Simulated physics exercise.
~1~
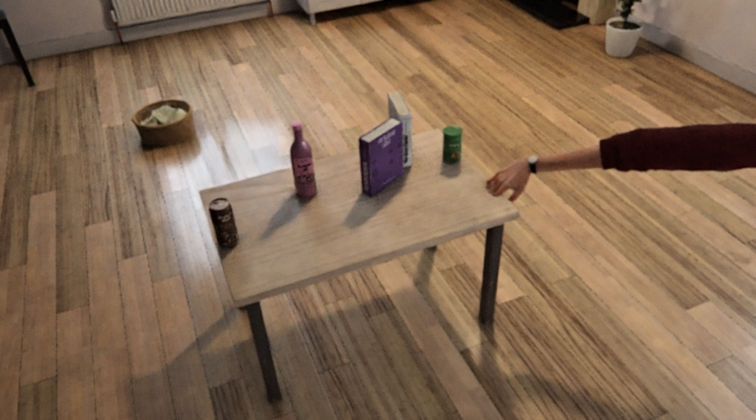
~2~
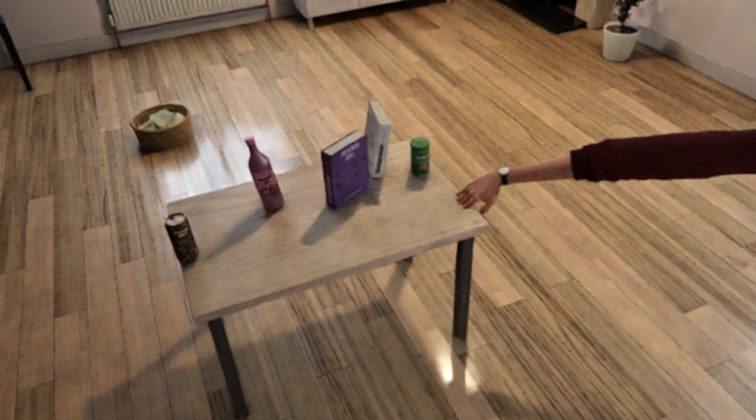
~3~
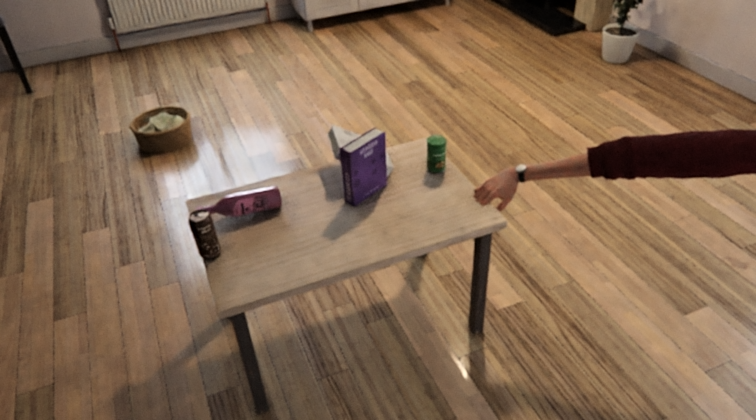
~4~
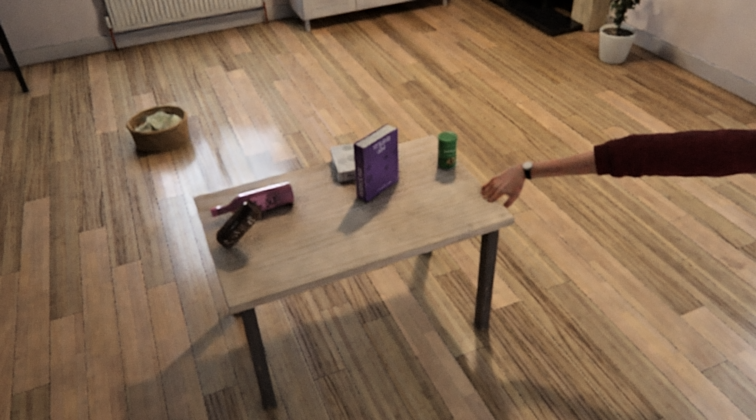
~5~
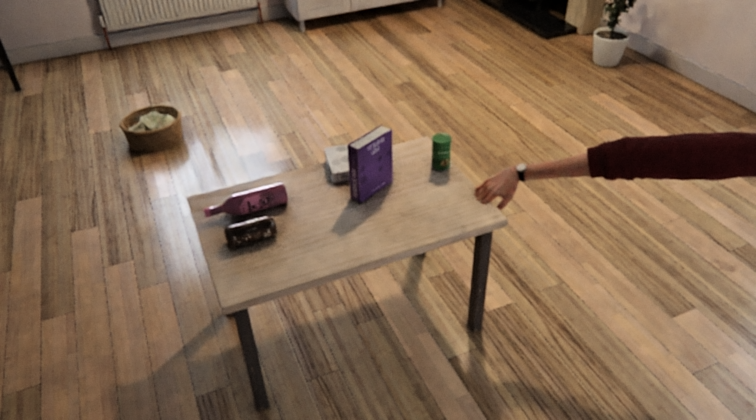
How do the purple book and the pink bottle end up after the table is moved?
Both are still on the table, with the purple book standing upright and the pink bottle lying on its side.
A small wooden table, held at its right edge by a hand, slid left and then back right, and the pink bottle and white book toppled, followed by the brown can, while the purple book and green tin stayed standing.
